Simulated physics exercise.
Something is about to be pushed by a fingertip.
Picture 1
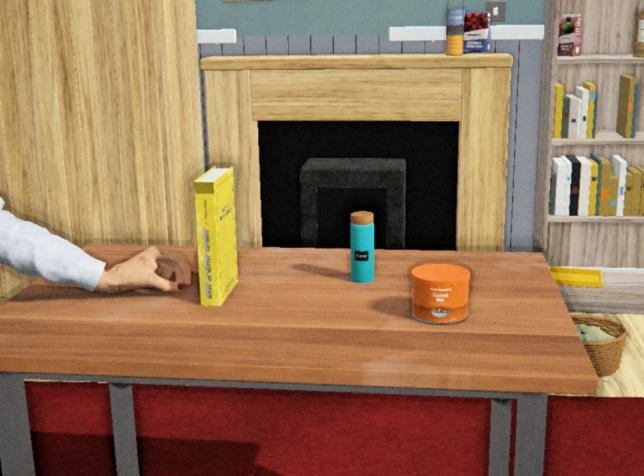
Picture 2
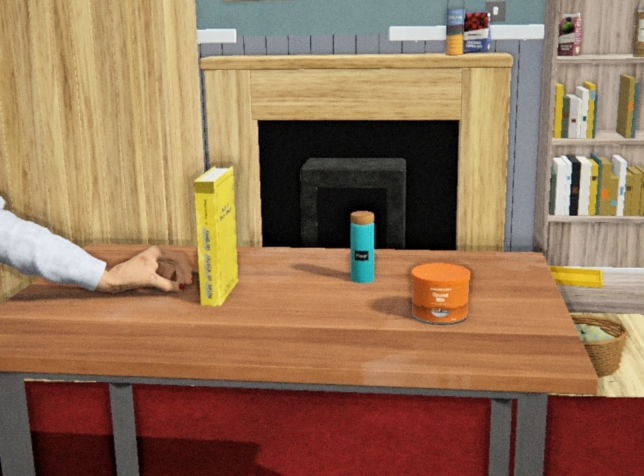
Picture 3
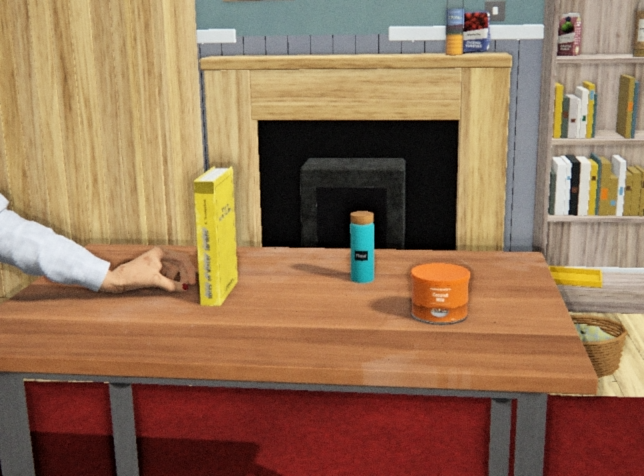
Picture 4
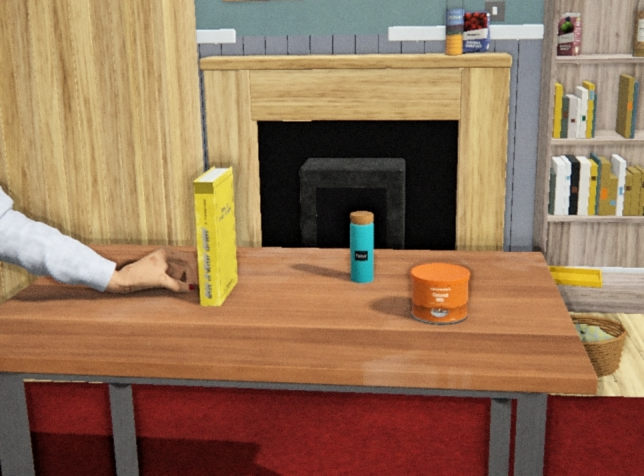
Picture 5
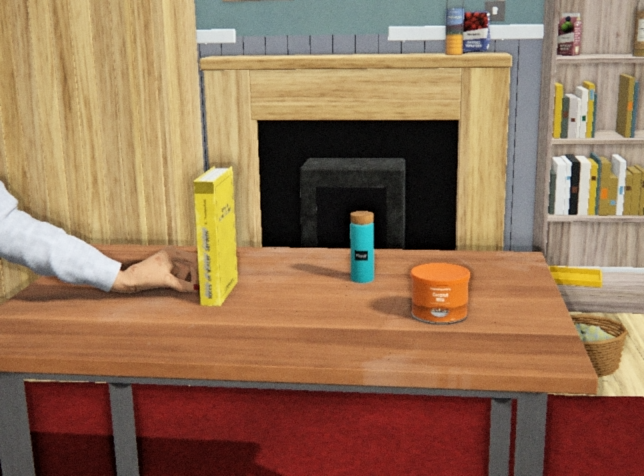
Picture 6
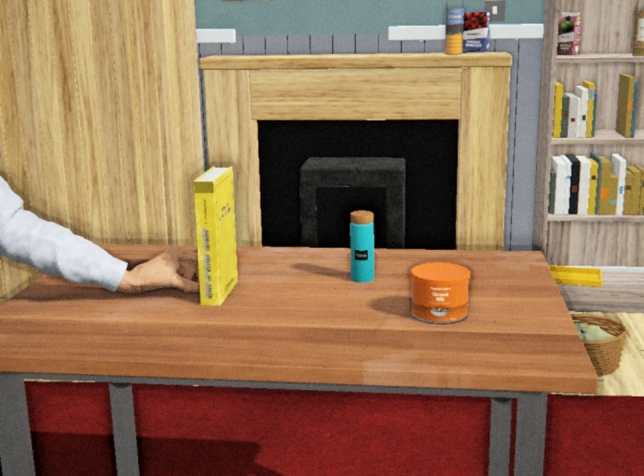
A hand in a light sleeve shifts slightly to the right on a wooden table, its fingers drawing close behind an upright yellow book, while the book, a teal bottle and an orange container stay still before a fireplace.
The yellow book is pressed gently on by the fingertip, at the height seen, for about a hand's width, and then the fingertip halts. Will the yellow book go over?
No. It is not upset.
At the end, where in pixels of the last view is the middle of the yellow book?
The object ends up somewhere near (281, 235).
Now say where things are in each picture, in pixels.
In the first frame, yellow book (217, 235).
In the second frame, yellow book (217, 235).
In the third frame, yellow book (217, 235).
In the fourth frame, yellow book (217, 235).
In the fifth frame, yellow book (217, 235).
In the sixth frame, yellow book (217, 234).
Then, 0.40 s on from there, yellow book shifted a little near (242, 235).
Then, 0.80 s on from there, yellow book shifted about its own width near (267, 235).
In the end, moved from the start, yellow book. At the end, from the last picture's camera, yellow book near (281, 235).
